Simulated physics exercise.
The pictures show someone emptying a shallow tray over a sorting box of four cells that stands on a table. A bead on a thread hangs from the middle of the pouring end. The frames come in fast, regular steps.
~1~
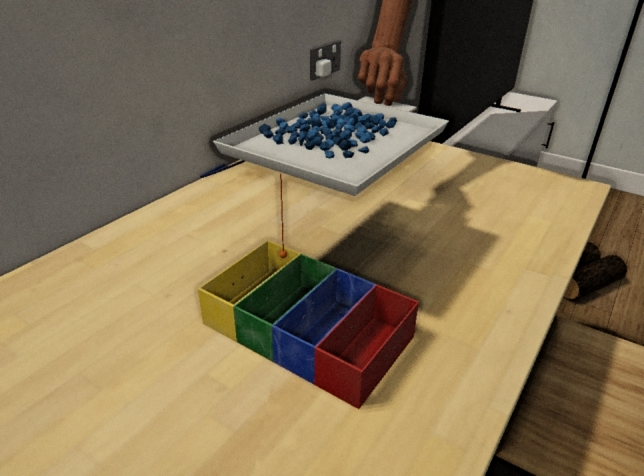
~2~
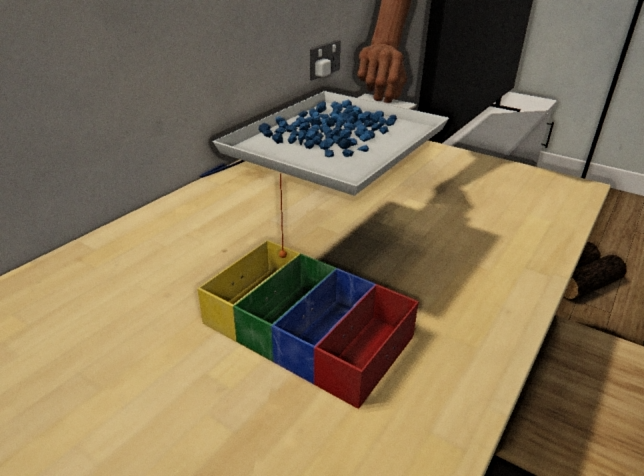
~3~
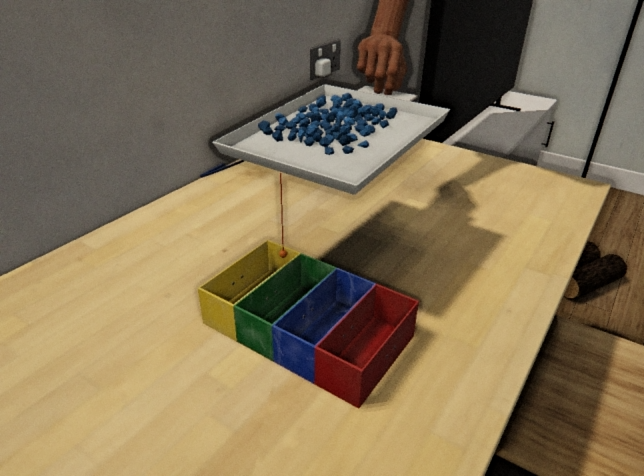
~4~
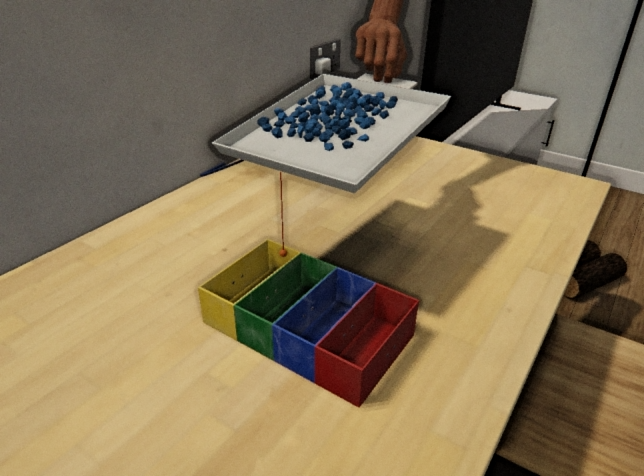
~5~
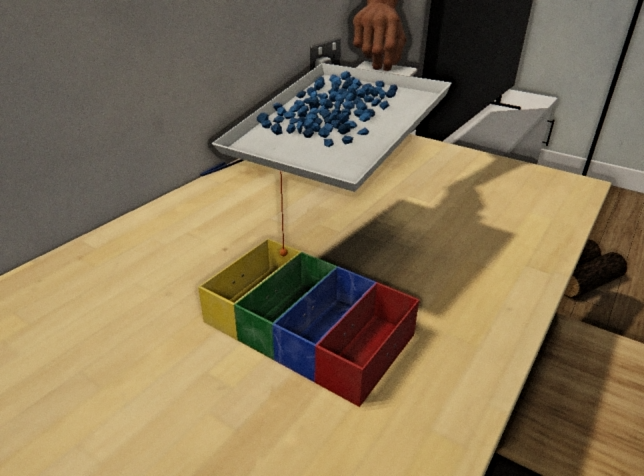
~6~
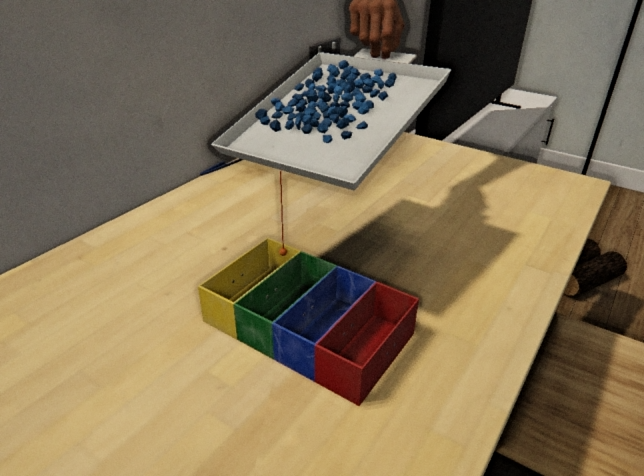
A hand slowly raised the far side of a white tray holding blue stones, tilting it toward its left front corner above a box with yellow, green, blue and red cells.
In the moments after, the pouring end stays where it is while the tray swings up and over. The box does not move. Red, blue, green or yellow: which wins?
The yellow one ends fullest.
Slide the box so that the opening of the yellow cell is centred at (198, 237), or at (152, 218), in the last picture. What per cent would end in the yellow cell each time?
First some 10, then 0 per cent.
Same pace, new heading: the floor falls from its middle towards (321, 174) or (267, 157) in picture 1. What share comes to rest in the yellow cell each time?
The first gives 10 %, the second 20 %.
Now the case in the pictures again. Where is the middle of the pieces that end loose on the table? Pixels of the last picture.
Close to (189, 295).
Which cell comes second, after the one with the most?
It is that green cell.
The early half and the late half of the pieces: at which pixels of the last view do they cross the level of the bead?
At about (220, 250), then at (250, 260).
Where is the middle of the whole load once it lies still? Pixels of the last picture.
Roughly at (227, 302).
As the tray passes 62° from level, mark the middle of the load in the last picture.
At about (249, 154).
Just after the last frame, tray tipped steeply; the larger part on the tray; just a few in the yellow cell; roughly a quarter falling or outside the box.
A moment on, tray tipped past a quarter turn; about a tenth on the tray; roughly a quarter in the yellow cell; about a tenth in the green cell; roughly half falling or outside the box.
Further on, tray tipped past a quarter turn; roughly a third in the yellow cell; about a tenth in the green cell; roughly half falling or outside the box.
When it is over, tray tipped past a quarter turn; roughly a third in the yellow cell; about a tenth in the green cell; not one in the red cell; not one in the blue cell; roughly half outside the box.
